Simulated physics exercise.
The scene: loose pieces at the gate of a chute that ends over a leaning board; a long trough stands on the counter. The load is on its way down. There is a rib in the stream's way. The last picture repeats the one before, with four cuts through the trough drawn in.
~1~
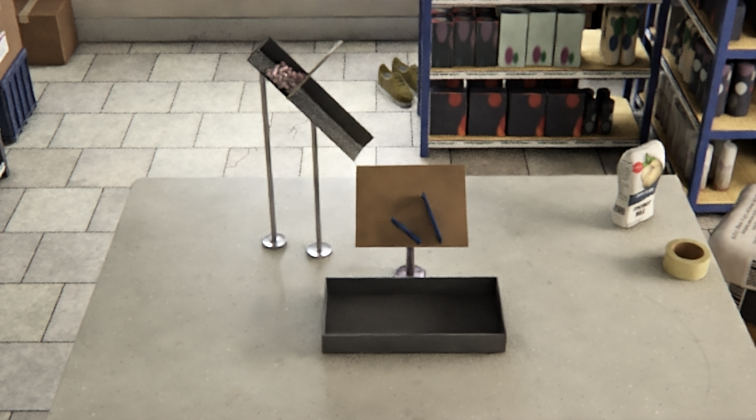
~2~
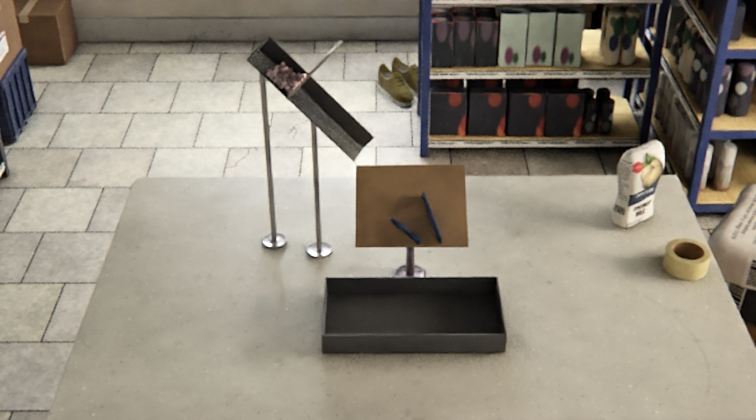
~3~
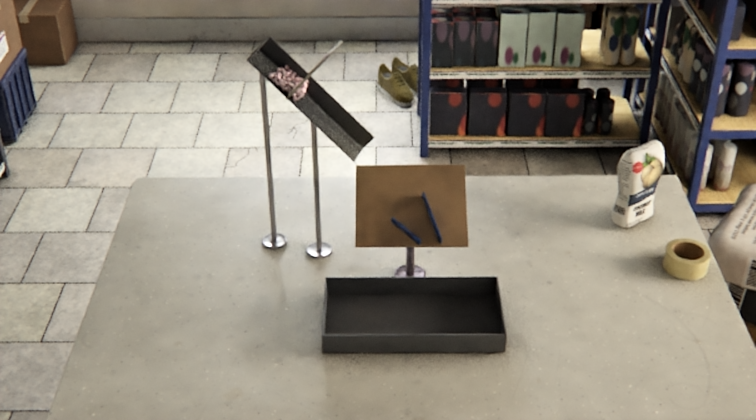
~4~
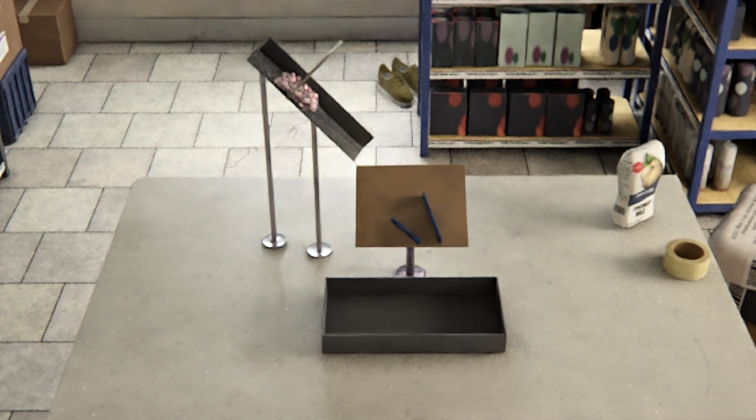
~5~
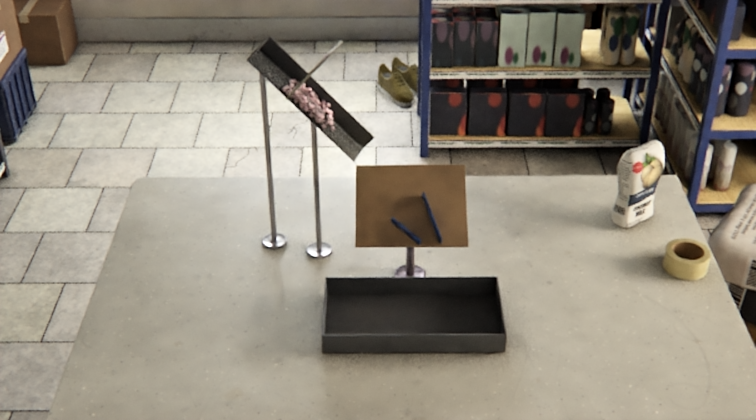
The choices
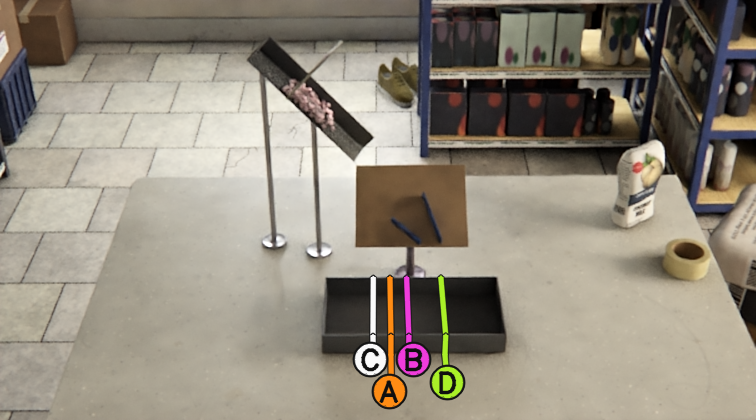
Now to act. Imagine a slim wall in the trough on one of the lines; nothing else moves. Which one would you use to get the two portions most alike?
It is D.
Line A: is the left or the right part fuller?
Right.
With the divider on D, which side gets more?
The right side.
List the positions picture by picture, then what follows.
Load behind the gate (286, 78), sugar pearls; lip of the chute (359, 154), sloping fairly steeply, in the first frame.
Middle of the board (411, 205), tilted fairly steeply; middle of its low edge (412, 246); of its high edge (410, 165), in the second frame.
Front corners of the trough (322, 335) and (506, 334), empty; front of the load (302, 95), in the third frame.
Middle of the load (301, 89); its front (314, 110), roughly a quarter of the way to the lip; rib from (392, 218) to (420, 241); rib from (423, 192) to (441, 240), in the fourth frame.
Middle of the load (310, 102); its front (333, 128), roughly two thirds of the way to the lip, in the fifth frame.
On the marked copy, line A crosses the front rim at (390, 335); line B crosses the front rim at (408, 335); line C crosses the front rim at (372, 335); line D crosses the front rim at (445, 334).
If A is chosen, of what is caught, just a few on the left of the divider, almost all on the right.
If B is chosen, of what is caught, about a tenth on the left of the divider, almost all on the right.
If C is chosen, of what is caught, just a few on the left of the divider, almost all on the right.
If D is chosen, of what is caught, roughly a third on the left of the divider, roughly two thirds on the right.
